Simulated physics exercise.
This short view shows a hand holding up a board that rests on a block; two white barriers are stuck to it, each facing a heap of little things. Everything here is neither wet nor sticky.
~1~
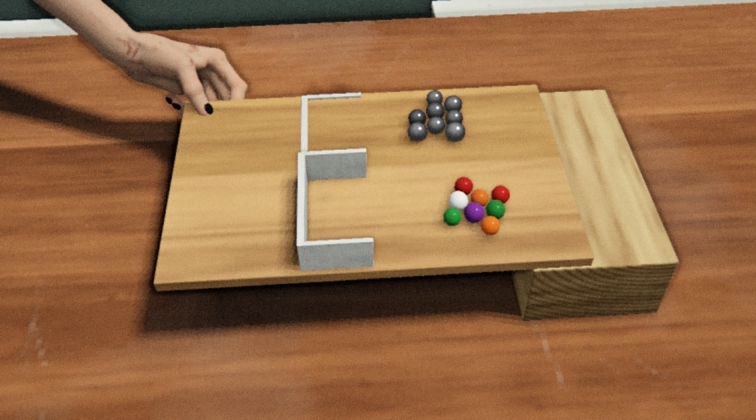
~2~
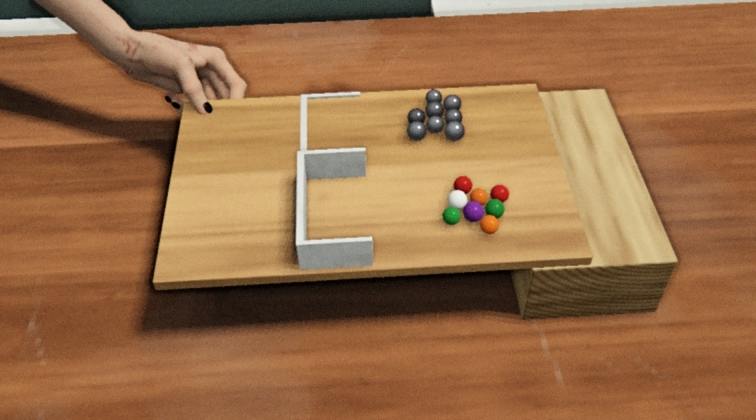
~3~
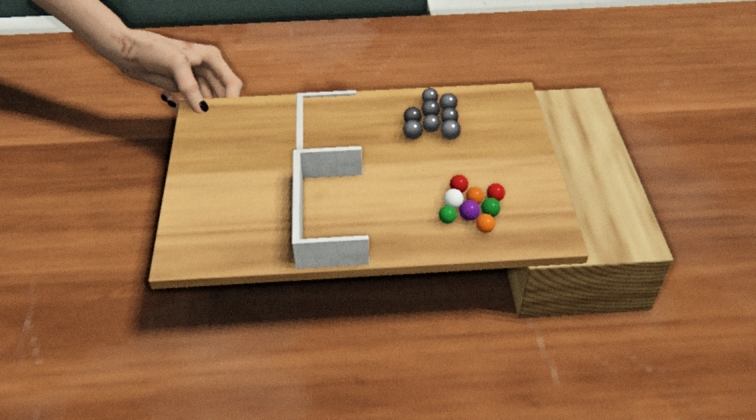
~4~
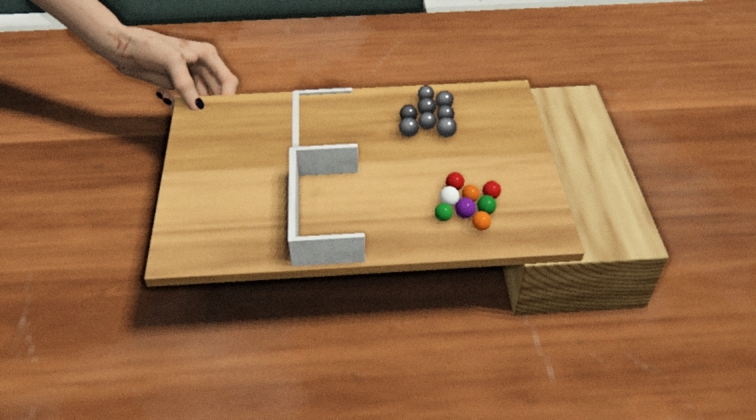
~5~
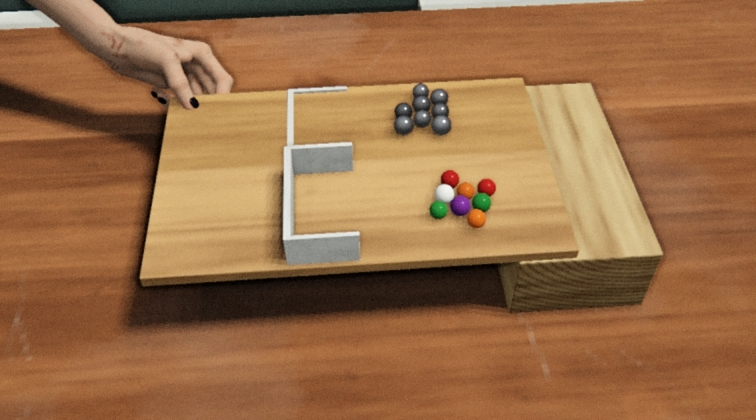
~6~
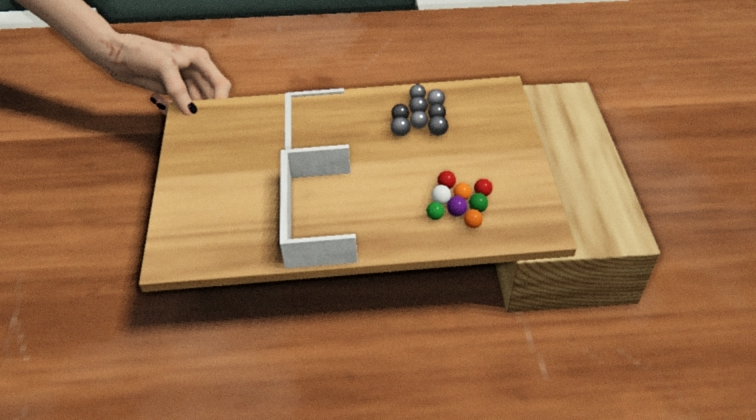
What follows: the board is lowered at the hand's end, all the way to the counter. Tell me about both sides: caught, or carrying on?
My prediction: I think the near handful will be restrained by its barrier, I think the far handful will pass beyond its barrier.
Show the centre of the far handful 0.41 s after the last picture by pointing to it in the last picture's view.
Its centre lies close to (388, 126) in the last picture.
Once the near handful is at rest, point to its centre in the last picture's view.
Resting middle: Approx. (309, 232).
Then, 0.41 s after the last picture, board sloping at 11°; near handful on its way down; far handful on its way down.
Then, 0.76 s after the last picture, board resting at 14°; near handful has reached its bar; far handful most past its bar.
Then, 1.07 s after the last picture, board resting at 14°; near handful has reached its bar; far handful all past its bar.
By the end, board resting at 14°; near handful gathered behind its bar; far handful all past its bar.
